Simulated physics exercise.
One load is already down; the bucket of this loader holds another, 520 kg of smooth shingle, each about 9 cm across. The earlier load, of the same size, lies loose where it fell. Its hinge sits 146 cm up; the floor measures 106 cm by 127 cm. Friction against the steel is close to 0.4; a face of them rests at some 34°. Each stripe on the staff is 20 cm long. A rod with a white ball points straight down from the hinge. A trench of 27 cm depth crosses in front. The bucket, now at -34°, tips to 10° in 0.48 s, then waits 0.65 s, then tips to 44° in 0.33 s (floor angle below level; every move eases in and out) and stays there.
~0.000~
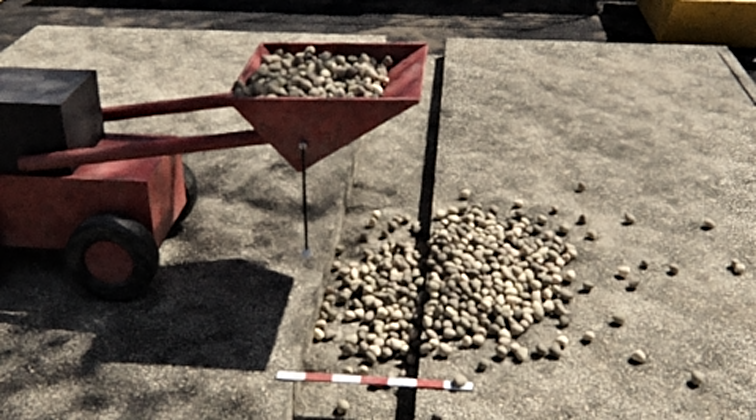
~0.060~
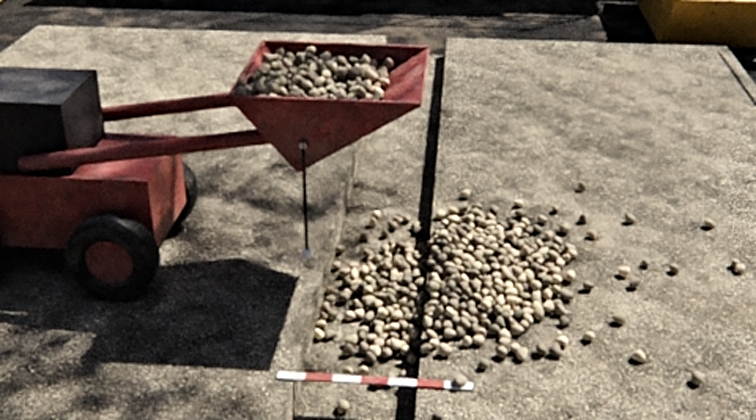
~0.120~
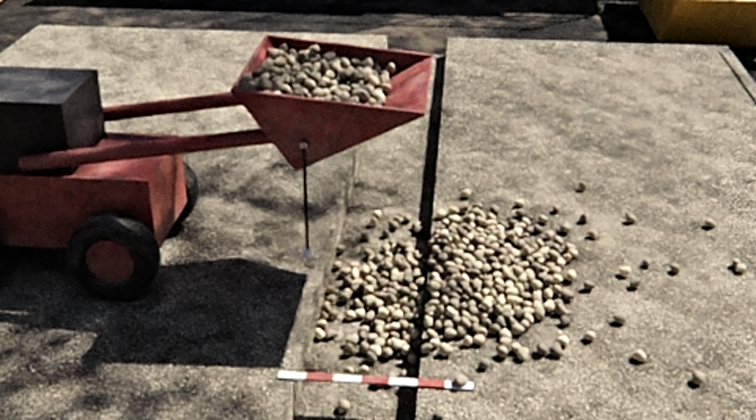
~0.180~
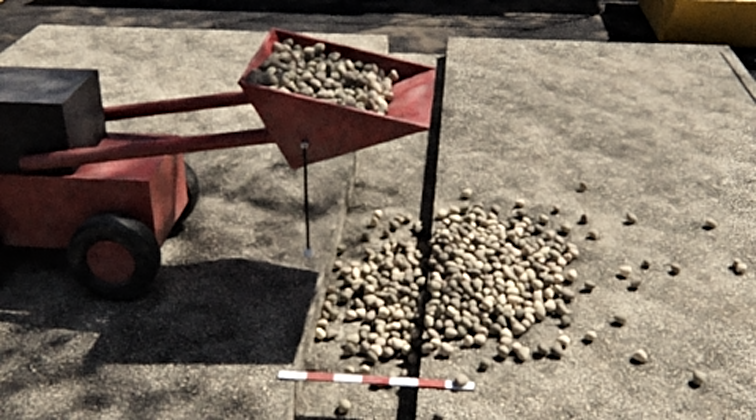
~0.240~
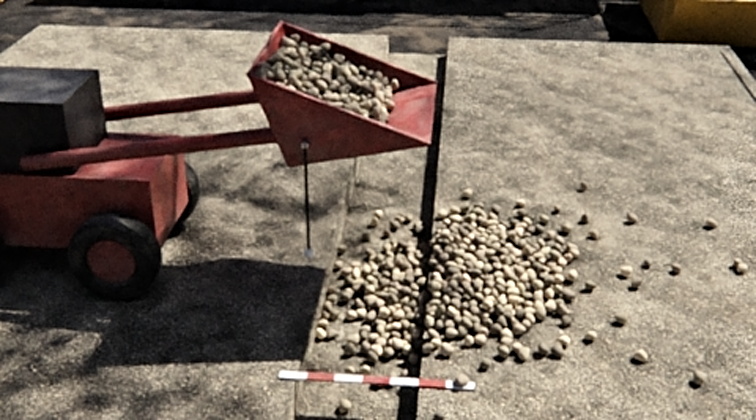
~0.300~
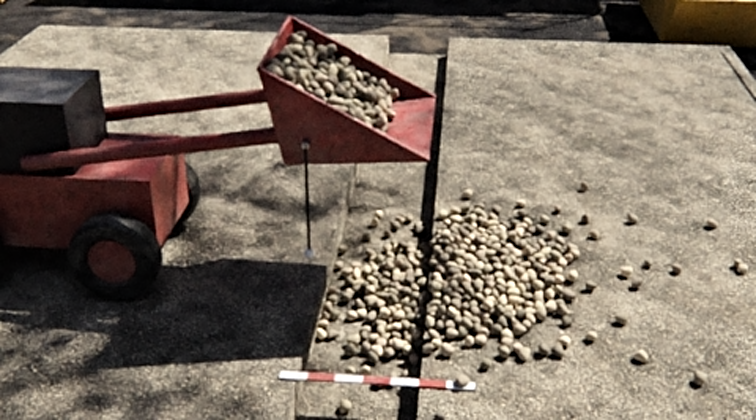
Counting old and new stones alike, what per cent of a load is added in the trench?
Some 55 per cent is added.
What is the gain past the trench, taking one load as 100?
Near 45 parts in a hundred.
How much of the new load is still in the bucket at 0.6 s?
It holds some 100 per cent.
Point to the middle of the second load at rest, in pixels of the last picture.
Near (424, 272).
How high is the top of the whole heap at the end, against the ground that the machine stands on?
Some 32 cm above that level.
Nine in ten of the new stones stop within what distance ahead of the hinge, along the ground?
Roughly 150 cm ahead of it.
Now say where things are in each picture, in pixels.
The first picture shows lip at (419, 101), floor tilted -34°, highest stones at (329, 66). The earlier load is highest near (463, 256), 16 cm above ground level, 36 % in the trench, 64 % past the trench.
In the second picture, the bucket is at -32°, its lip at (421, 105); the top of the load is at (319, 64); the stones move at 0.2 m/s on average.
The third picture shows lip at (425, 114), floor tilted -27°, highest stones at (290, 61); the stones move at 0.5 m/s on average.
The fourth picture shows lip at (428, 128), floor tilted -20°, highest stones at (284, 53); the stones move at 0.6 m/s on average.
In the fifth picture, the bucket is at -12°, its lip at (430, 145); the top of the load is at (288, 48); the stones move at 0.7 m/s on average.
In the sixth picture, the bucket is at -4°, its lip at (429, 161); the top of the load is at (295, 45); the stones move at 0.7 m/s on average.
After 0.4 s the floor is at 7°; in per cent of one load, 100 in the bucket, 36 in the trench, 64 past the trench; the foremost stones are at (685, 267).
After 0.6 s the floor is at 10°; in per cent of one load, 100 in the bucket, 36 in the trench, 64 past the trench; the foremost stones are at (685, 267).
After 1.9 s the floor is at 44°; in per cent of one load, 13 in the bucket, 82 in the trench, 105 past the trench; the foremost stones are at (685, 267).
After 4.7 s the floor is at 44°; in per cent of one load, 0 in the bucket, 91 in the trench, 109 past the trench; the foremost stones are at (685, 267). Net gain in the trench, 55.
